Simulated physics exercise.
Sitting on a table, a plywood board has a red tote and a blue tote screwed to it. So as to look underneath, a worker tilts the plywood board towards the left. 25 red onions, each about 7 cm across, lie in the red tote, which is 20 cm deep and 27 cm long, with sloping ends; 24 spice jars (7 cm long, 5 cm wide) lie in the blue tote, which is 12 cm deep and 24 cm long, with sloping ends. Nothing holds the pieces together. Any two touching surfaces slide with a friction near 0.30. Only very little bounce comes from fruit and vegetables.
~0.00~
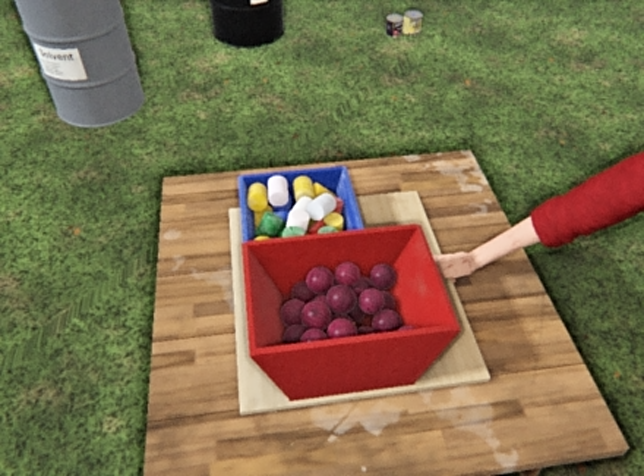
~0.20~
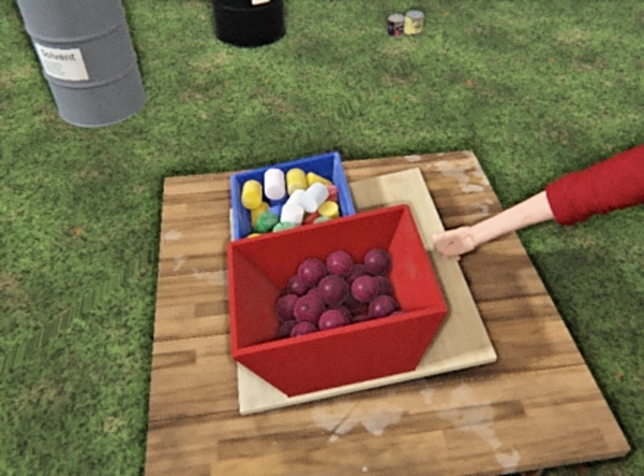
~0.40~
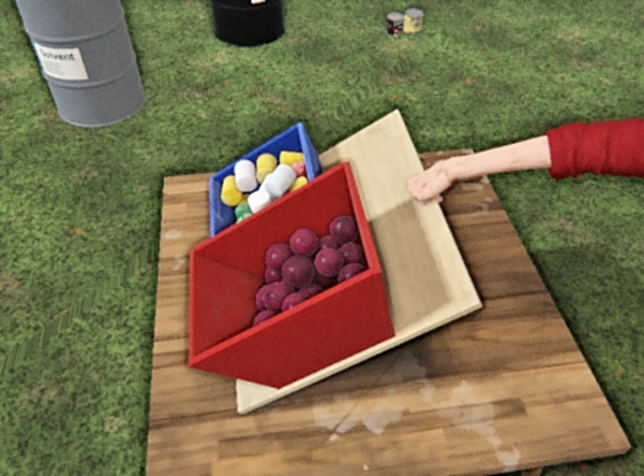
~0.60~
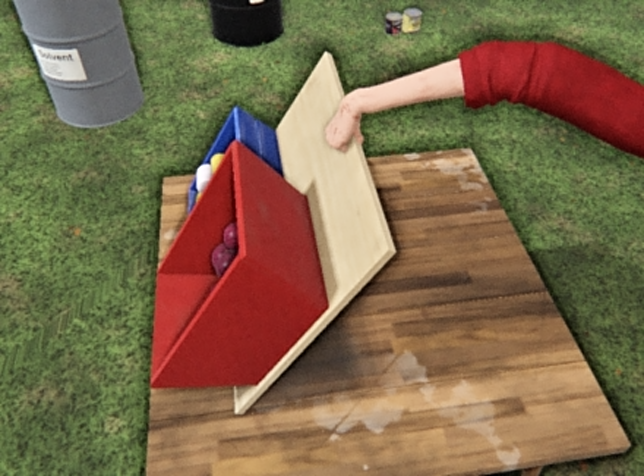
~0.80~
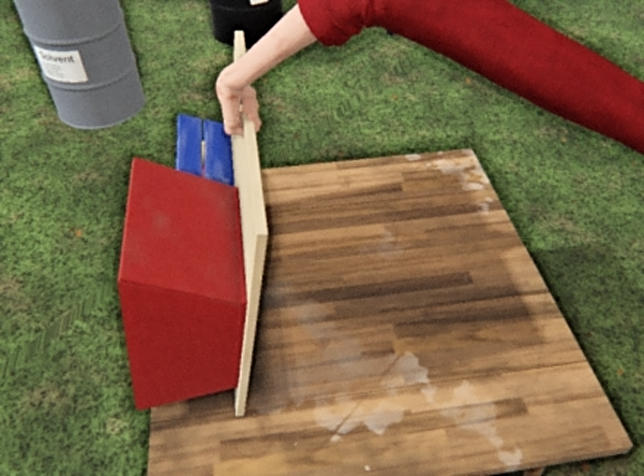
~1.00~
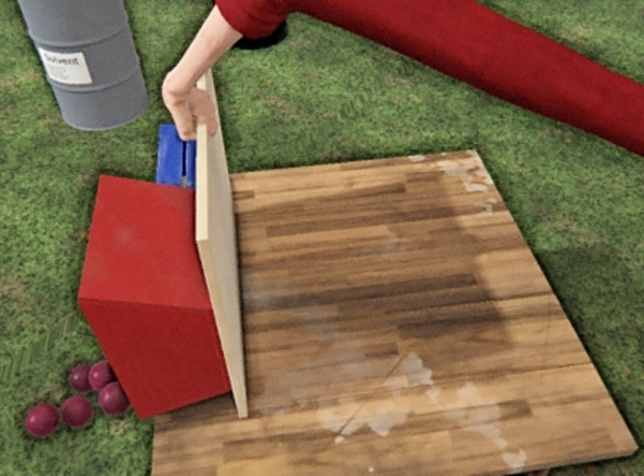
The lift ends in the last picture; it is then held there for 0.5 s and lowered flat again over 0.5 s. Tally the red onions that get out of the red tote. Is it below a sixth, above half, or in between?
The loss is past the halfway mark.
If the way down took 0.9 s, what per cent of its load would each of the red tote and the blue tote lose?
Well, that would cost the red tote 100 per cent and the blue tote 100 per cent.
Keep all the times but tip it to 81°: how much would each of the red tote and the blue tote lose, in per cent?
Then the red tote sheds 100 %, while the blue tote sheds 80 %.
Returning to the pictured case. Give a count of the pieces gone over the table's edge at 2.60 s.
The number is close to 45.
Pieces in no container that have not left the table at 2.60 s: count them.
Around 3 of them.
After 1.26 s, tilt 90°; the red tote is down by 20 of 25 and the blue tote is down by 19 of 24.
After 1.58 s, tilt 84°; the red tote is down by 25 of 25 and the blue tote is down by 21 of 24.
After 2.02 s, tilt 0°; the red tote is down by 25 of 25 and the blue tote is down by 24 of 24.
When it is over (at 2.60 s), the red tote is down by 25 of 25 and the blue tote is down by 24 of 24. Asked share, 25 of 25, 100 per cent.
